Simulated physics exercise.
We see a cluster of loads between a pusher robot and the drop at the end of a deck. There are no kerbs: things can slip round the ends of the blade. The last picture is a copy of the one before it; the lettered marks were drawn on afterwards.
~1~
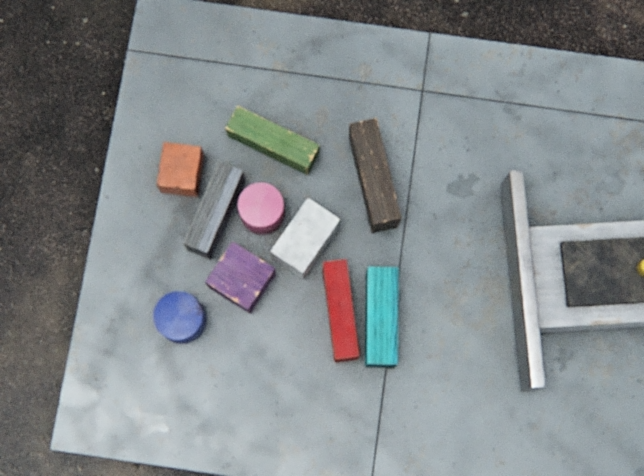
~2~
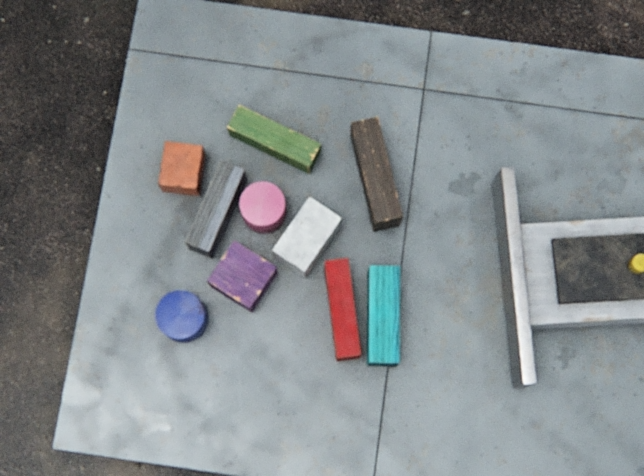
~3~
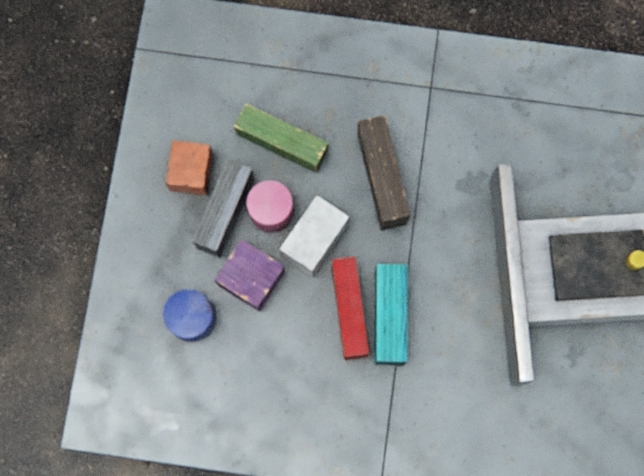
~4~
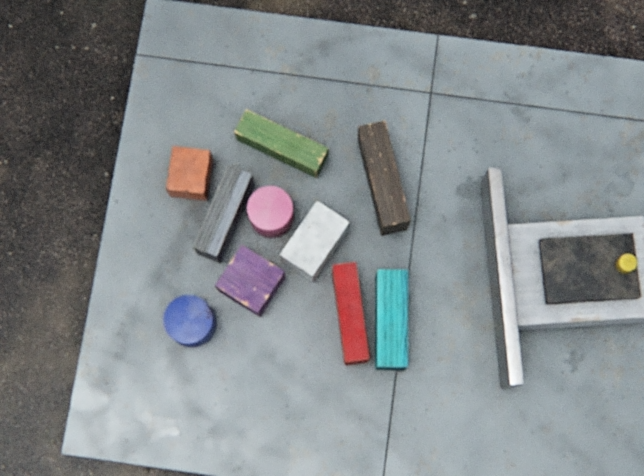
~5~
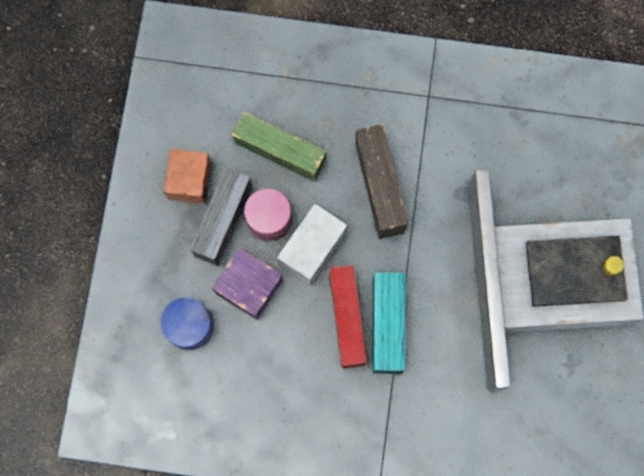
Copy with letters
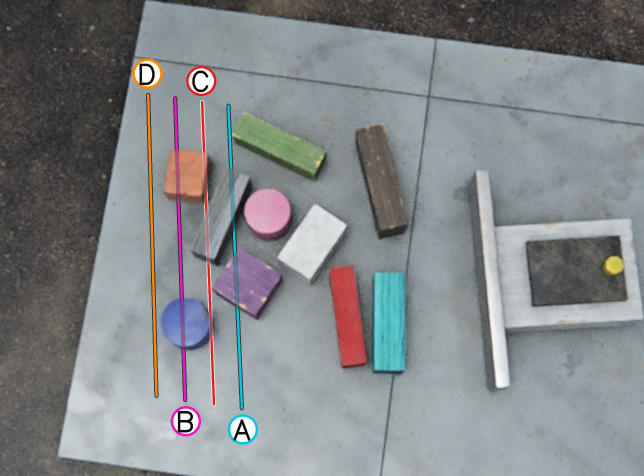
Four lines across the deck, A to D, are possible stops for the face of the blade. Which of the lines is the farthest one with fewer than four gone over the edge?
As far as mark B.
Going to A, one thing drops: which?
The orange crate.
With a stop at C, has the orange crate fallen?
By then, yes.
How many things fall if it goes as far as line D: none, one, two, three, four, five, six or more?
In all, six or more.
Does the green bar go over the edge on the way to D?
By then, yes.
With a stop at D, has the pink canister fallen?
By then, yes.
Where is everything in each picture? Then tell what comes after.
In the first frame, robot (604, 271); white crate (306, 239); black bar (374, 176).
In the second frame, robot (595, 268); purple crate (243, 276).
In the third frame, robot (593, 265); green bar (282, 138).
In the fourth frame, robot (583, 268); red stick (350, 314).
In the fifth frame, robot (569, 271); orange crate (188, 176); pink canister (269, 215); white crate (313, 245).
On the marked copy, A at (235, 252); B at (180, 244); C at (208, 248); D at (152, 240).
Following B. Soon after the start, robot (456, 255); turquoise stick (360, 321); red stick (333, 317).
Later, robot (343, 239); orange crate (117, 156); grey stick (140, 192).
In the end, robot (255, 227); grey stick over the edge; pink canister over the edge; three fallen.
As for the rest, A is within the limit but short; C is within the limit but short; D drops seven.
